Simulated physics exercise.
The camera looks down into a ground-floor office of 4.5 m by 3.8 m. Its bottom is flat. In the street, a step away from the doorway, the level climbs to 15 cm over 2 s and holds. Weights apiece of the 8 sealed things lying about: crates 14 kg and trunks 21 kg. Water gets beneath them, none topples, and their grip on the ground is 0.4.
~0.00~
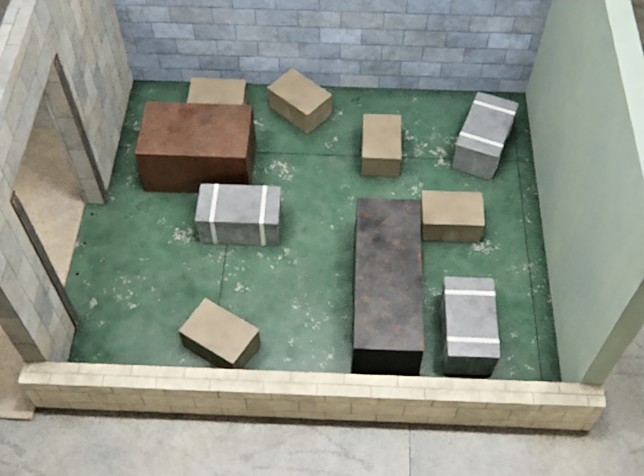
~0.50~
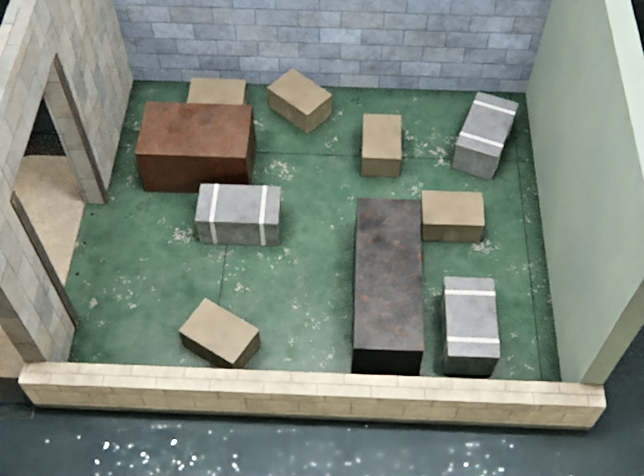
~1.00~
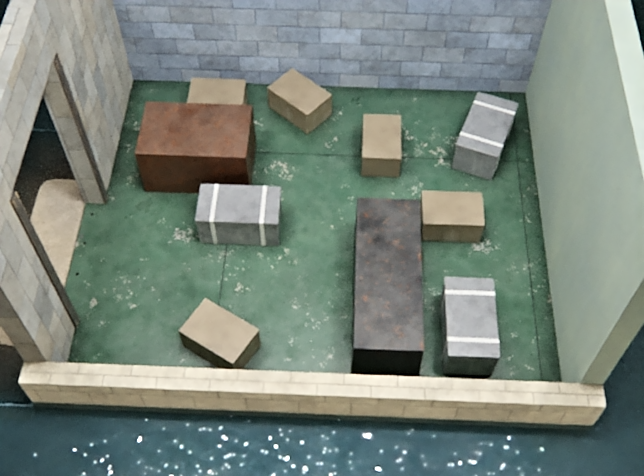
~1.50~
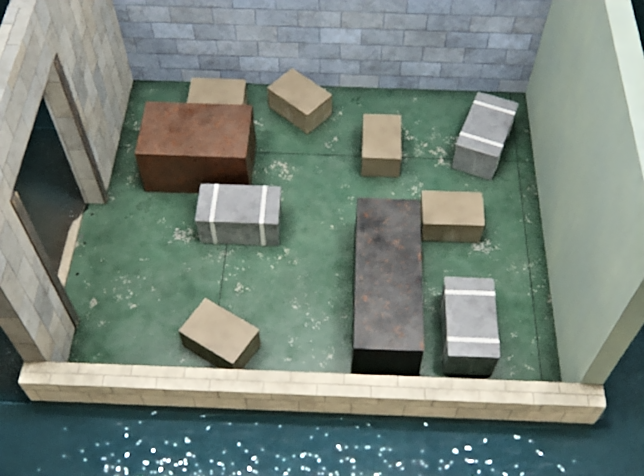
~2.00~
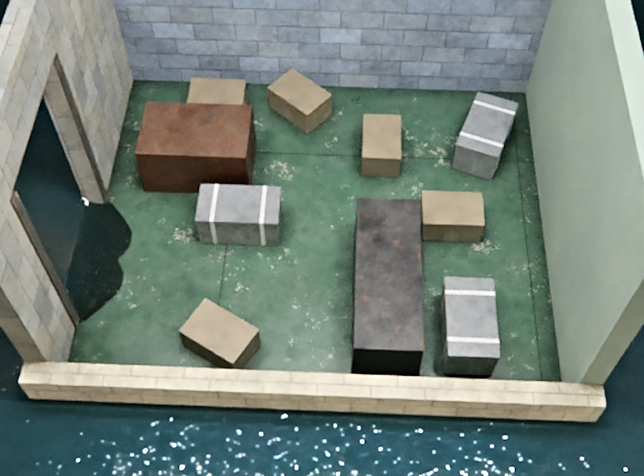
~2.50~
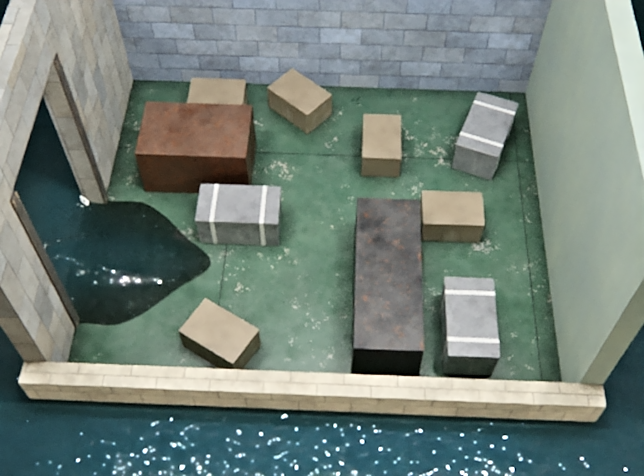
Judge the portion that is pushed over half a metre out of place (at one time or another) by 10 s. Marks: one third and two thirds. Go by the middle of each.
Share: One to two thirds.
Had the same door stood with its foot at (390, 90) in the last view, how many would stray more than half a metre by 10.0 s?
In that case 3 of them.
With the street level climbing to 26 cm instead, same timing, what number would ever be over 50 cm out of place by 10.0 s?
In that case 5 of them.
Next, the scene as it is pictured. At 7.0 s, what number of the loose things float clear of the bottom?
At that moment 1.
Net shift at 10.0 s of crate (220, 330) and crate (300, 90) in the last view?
In that order: 80 cm, 20 cm.
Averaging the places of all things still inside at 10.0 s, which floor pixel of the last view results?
Near (380, 187).
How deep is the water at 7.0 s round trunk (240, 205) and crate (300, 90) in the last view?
Roughly 5 and 4 cm.
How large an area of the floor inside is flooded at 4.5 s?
Some 6.0 m2.
After 3.5 s 0 of 8 are over 50 cm from their spots; 0 afloat.
After 4.5 s 1 of 8 are over 50 cm from their spots; 0 afloat.
After 7.0 s 2 of 8 are over 50 cm from their spots; 1 afloat.
After 10.0 s 3 of 8 are over 50 cm from their spots, and 3 have been at some point; 4 afloat.
